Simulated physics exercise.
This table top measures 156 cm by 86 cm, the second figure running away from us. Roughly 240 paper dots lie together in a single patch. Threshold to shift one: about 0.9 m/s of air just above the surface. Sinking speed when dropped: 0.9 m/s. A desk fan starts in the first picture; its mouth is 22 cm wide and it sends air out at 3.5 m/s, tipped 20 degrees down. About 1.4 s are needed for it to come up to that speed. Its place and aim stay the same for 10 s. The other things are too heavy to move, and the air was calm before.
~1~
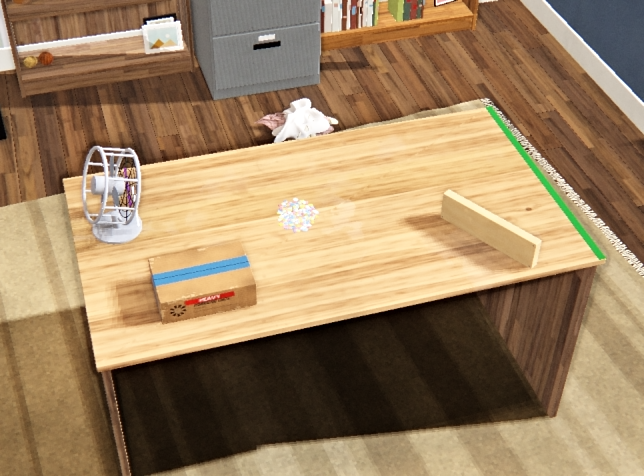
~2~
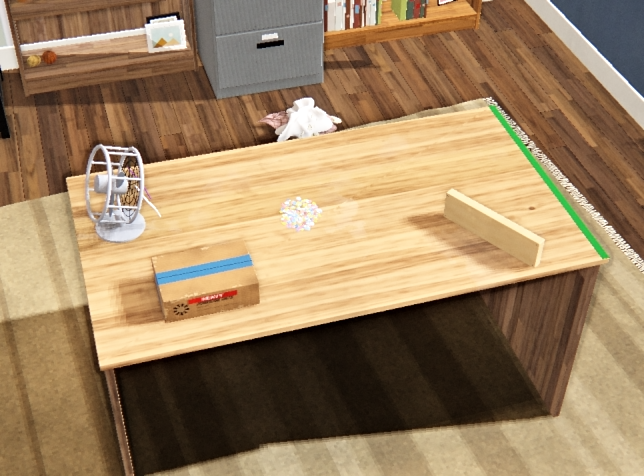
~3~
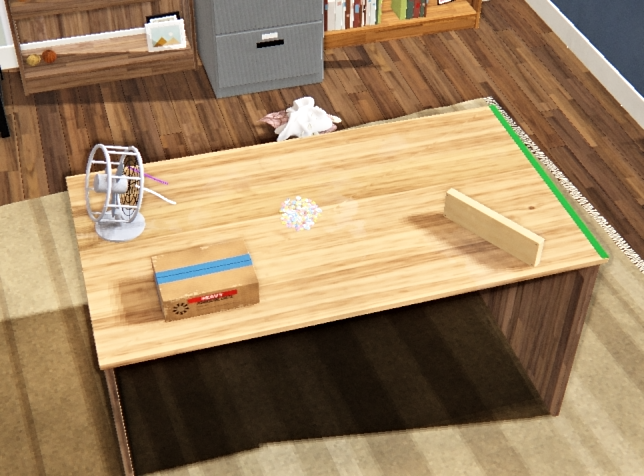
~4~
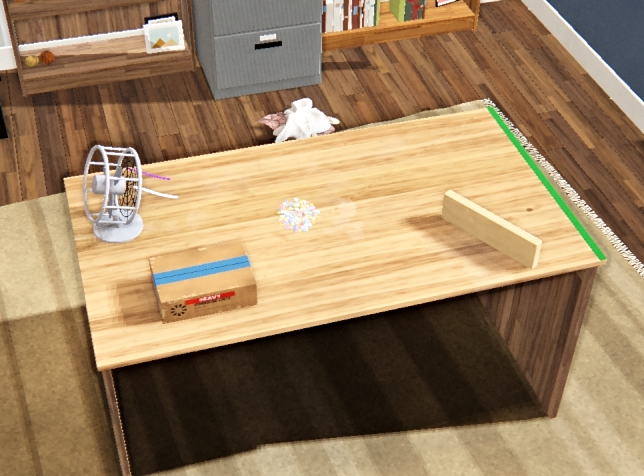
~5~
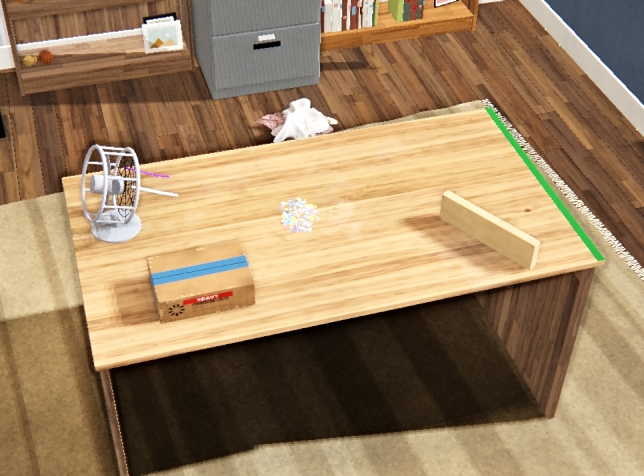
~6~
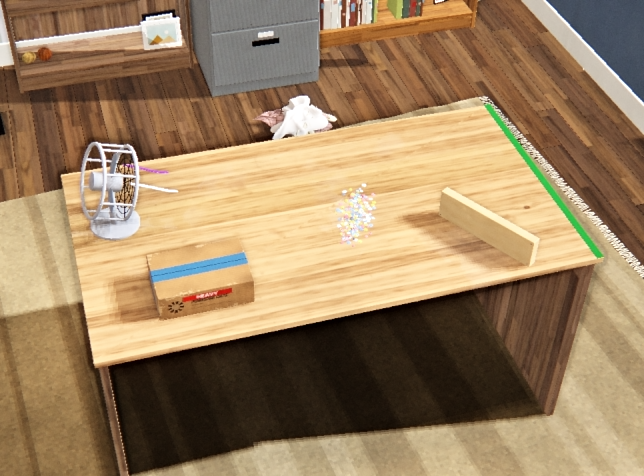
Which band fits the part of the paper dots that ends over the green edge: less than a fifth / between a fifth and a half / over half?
The fraction over that edge is going to land from one fifth up to one half.
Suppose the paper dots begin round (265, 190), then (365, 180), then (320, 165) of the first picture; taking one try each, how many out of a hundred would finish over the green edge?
Taking the three spots in order, you'd get around 70 percent, 100 percent and 30 percent.
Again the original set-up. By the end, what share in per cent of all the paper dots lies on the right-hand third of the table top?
Roughly 10 in a hundred.
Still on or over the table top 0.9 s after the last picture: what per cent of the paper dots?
That works out to roughly 40 % remaining.
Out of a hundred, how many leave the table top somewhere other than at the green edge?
About 60 %.
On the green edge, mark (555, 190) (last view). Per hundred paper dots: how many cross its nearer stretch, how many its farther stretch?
Estimate: Nearer ~ 20 %; farther ~ 10 %.
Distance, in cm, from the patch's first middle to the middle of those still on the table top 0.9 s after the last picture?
About 65 cm.
Then, 0.9 s after the last picture, 73 % are on the move or not yet settled, 20 % are over the green edge; the middle of those still in play is near (487, 247).
Then, 2.1 s after the last picture, 31 % are on the move or not yet settled, 28 % are over the green edge; the middle of those still in play is near (492, 253).
Then, 4.4 s after the last picture, 16 % are on the move or not yet settled, 30 % are over the green edge; the middle of those still in play is near (513, 259).
Then, 8.9 s after the last picture, at the end, 31 % are over the green edge.
